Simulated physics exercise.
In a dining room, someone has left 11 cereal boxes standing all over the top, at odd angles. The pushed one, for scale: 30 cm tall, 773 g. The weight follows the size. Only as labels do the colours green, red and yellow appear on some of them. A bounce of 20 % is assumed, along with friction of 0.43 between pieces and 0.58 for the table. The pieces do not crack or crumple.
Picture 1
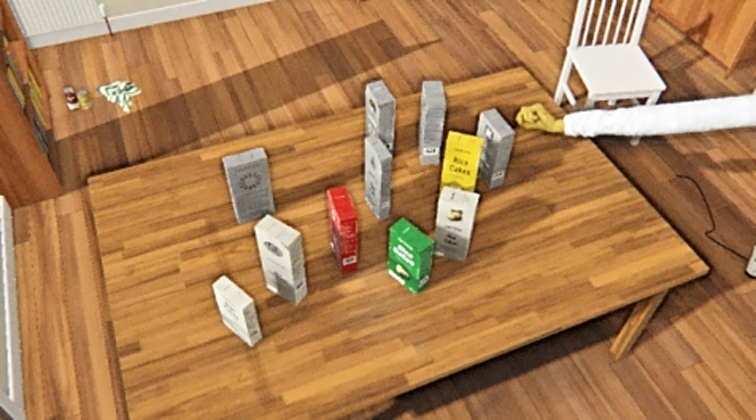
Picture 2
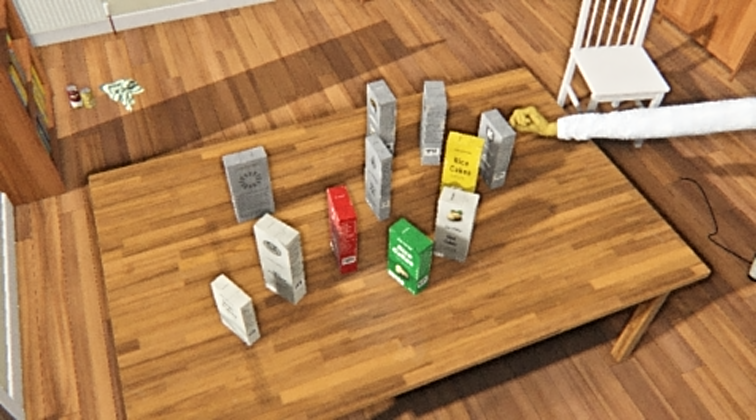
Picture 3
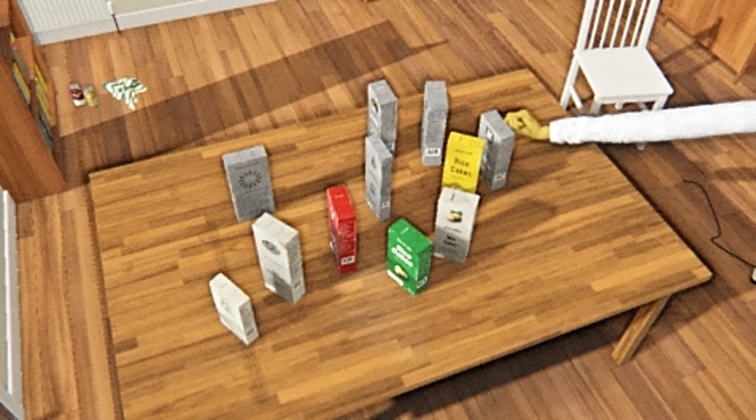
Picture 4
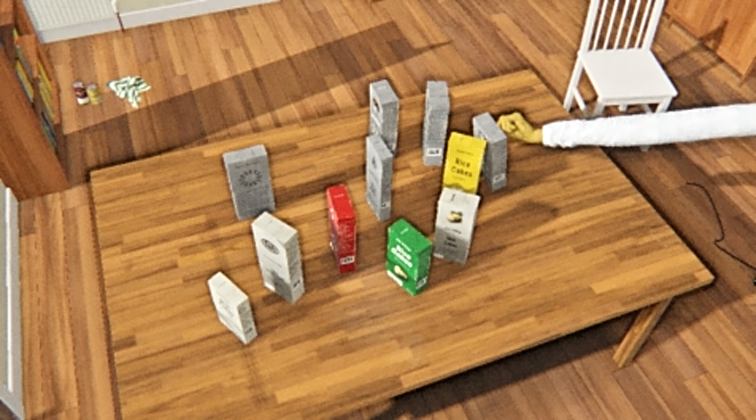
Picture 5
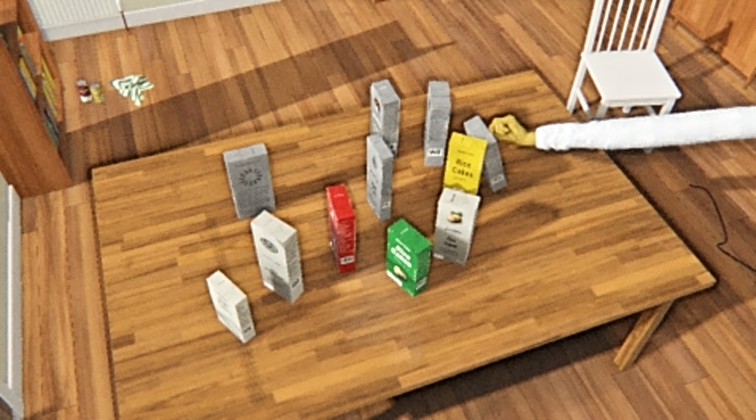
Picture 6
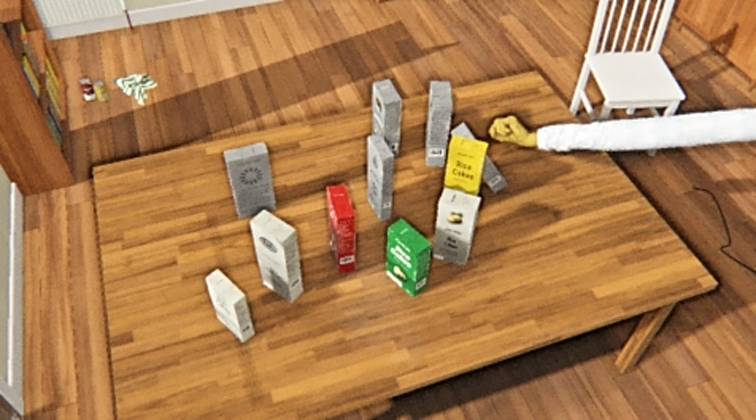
A yellow hand on a white-sleeved arm moving left and pushing a grey box, which tilts leftward behind a yellow one.
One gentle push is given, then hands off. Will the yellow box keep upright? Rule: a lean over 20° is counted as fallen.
No.
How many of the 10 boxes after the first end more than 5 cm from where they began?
Shifted count - 3.
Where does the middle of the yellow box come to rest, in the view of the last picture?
At roughly (453, 230).
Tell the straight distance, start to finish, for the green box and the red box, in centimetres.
Net displacement (cm, approx.): Green = 20; red = 0.
Then, 0.28 s past the last view, 1 of the 10 other boxes over; yellow box 35° from how it stood.
Then, 0.62 s past the last view, 3 of the 10 other boxes over; yellow box 73° from how it stood; green box 23° from how it stood.
In the end, 3 of the 10 other boxes over; yellow box lying flat; green box lying flat; red box unmoved. Seven left standing. From the last view, middles, yellow box near (453, 230), green box near (367, 296).
